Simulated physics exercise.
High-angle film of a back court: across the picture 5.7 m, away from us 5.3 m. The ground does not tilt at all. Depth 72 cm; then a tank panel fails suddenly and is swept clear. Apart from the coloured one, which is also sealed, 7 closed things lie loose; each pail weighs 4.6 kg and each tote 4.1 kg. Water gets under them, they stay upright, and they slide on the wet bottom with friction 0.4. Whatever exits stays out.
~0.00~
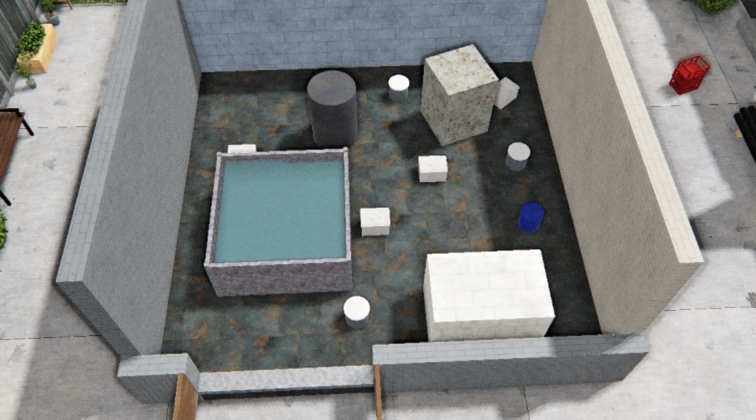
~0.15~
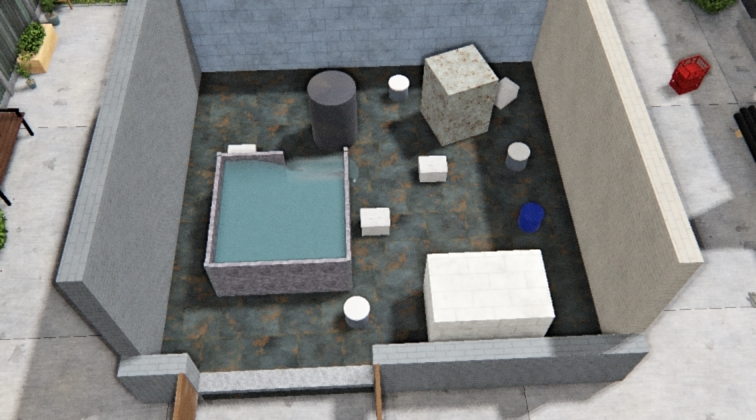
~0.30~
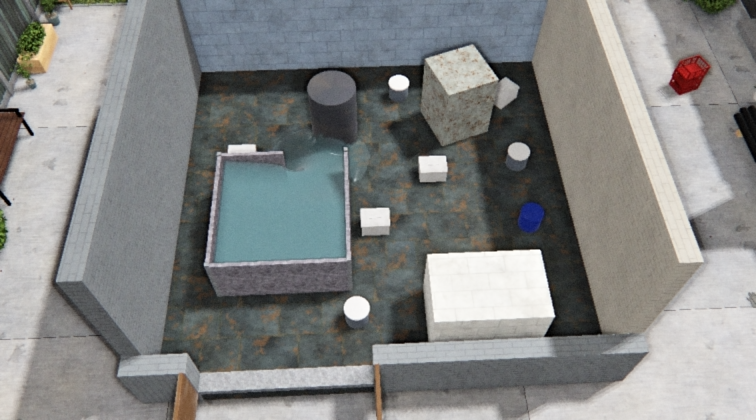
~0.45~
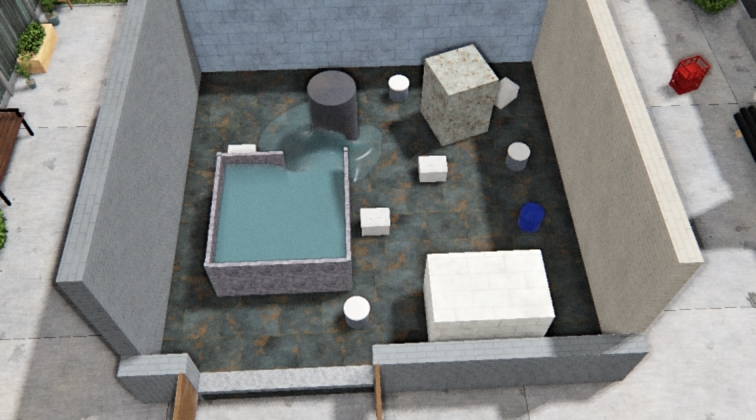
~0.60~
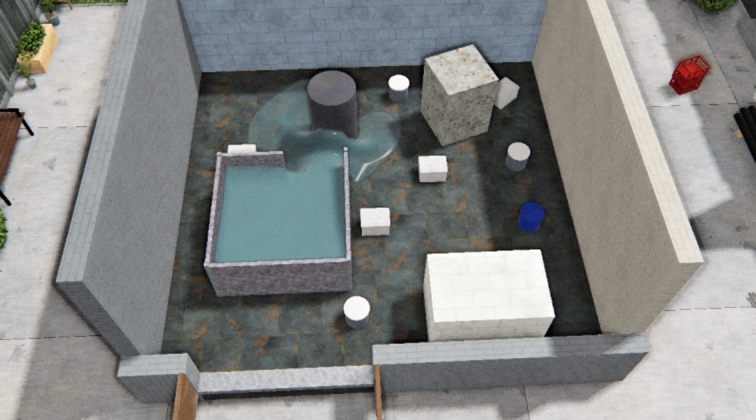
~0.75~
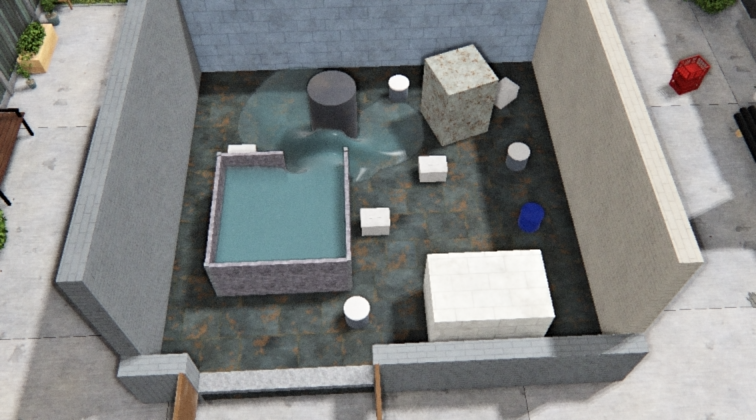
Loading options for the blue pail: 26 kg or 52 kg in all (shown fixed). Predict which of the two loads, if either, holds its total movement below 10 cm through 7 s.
Either of them.
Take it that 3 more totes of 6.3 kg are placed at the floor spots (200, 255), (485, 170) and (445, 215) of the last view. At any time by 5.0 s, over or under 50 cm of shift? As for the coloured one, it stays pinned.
Results, in sequence: Exceeded / exceeded / not exceeded.
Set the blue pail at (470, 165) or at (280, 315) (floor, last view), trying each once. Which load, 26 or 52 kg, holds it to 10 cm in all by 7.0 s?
Heavy one only, then light one suffices.
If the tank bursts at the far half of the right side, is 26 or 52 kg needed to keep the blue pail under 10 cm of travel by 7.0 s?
Then only the heavier mass suffices.
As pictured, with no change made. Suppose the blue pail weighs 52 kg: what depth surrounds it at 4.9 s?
Close to 6 cm deep.
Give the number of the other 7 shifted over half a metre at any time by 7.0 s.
The tally stands at 5.
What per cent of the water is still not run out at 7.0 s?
98 %.
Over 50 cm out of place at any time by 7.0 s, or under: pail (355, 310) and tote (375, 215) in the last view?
The first is within the limit, the second within the limit.
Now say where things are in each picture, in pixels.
In the first frame, the blue pail at (533, 212) rests on the ground; water covers 2.9 m2; 0 of 8 have shifted.
In the second frame, the blue pail at (533, 212) rests on the ground; 3.4 m2 under water; 0 of 8 have shifted.
In the third frame, the blue pail at (533, 212) rests on the ground; 4.0 m2 under water; 0 of 8 have shifted.
In the fourth frame, the blue pail at (533, 212), on the bottom; water covers 4.7 m2; 0 of 8 have shifted.
In the fifth frame, the blue pail at (533, 212), on the bottom; 5.6 m2 under water; 0 of 8 have shifted.
In the sixth frame, the blue pail at (533, 212) rests on the ground; 6.8 m2 under water; 0 of 8 have shifted.
After 1.4 s the blue pail would be 0 cm from its start with 26 kg and 0 cm from its start with 52 kg; 0 cm of water round it then.
After 3.1 s the blue pail would be 0 cm from its start with 26 kg and 0 cm from its start with 52 kg; 5 cm of water round it then.
After 4.9 s the blue pail would be 0 cm from its start with 26 kg and 0 cm from its start with 52 kg; 6 cm of water round it then.
After 7.0 s the blue pail would be 0 cm from its start with 26 kg and 0 cm from its start with 52 kg; 8 cm of water round it then.
